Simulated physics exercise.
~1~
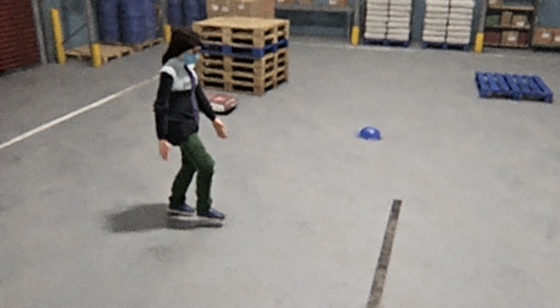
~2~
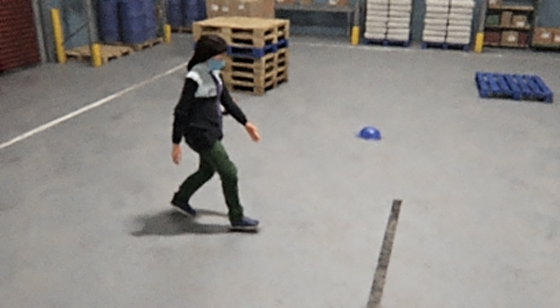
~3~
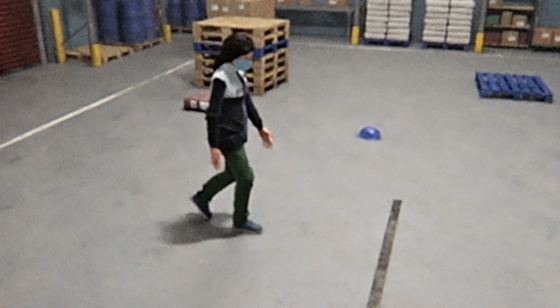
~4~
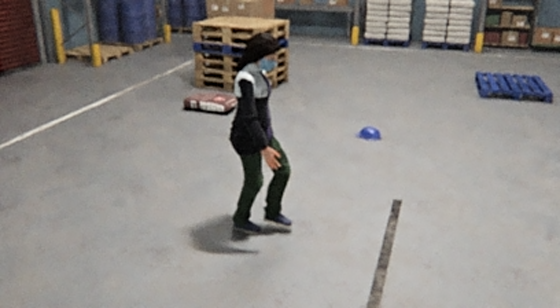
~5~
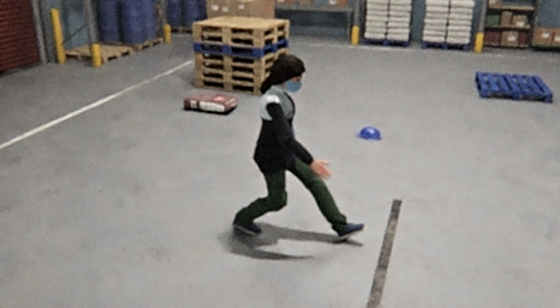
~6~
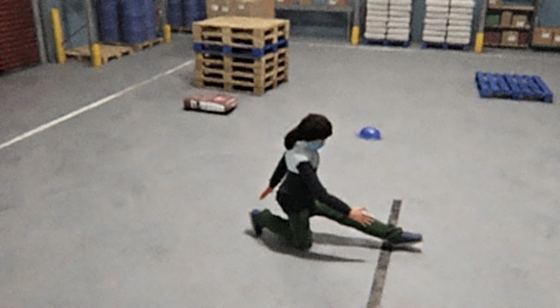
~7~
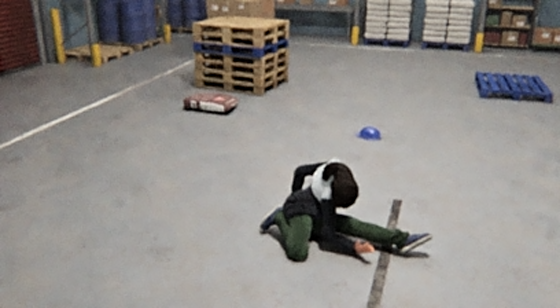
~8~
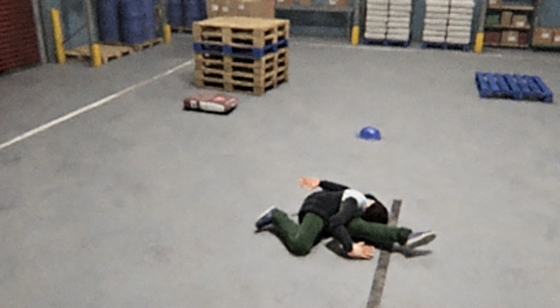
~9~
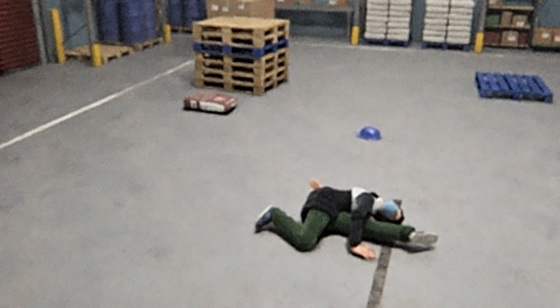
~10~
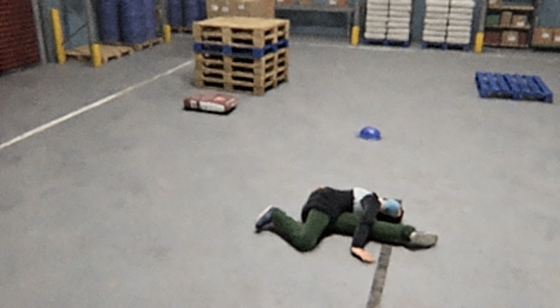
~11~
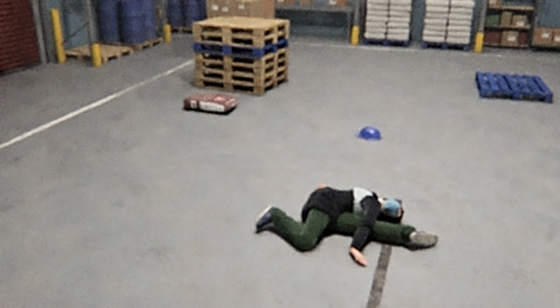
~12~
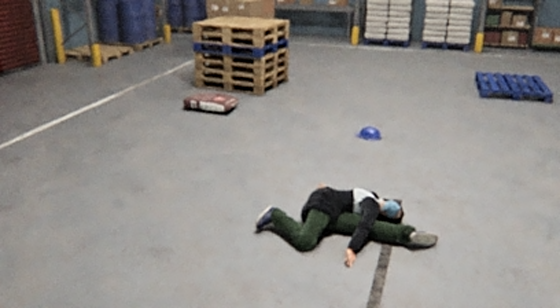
A dark-haired person in a black and pale jacket, green trousers and a blue face covering walks to the right across a grey warehouse floor, seen from a raised, still viewpoint. Stacked wooden pallets, blue barrels and shelves stand behind, with a red and white sack near the stack, a blue dome in the middle and a blue pallet at right. Nearing a black strip, the person takes a long stride, sinks low with the front leg stretched across it, and folds forward. The person ends lying still, chest short of the strip, one foot beyond it.
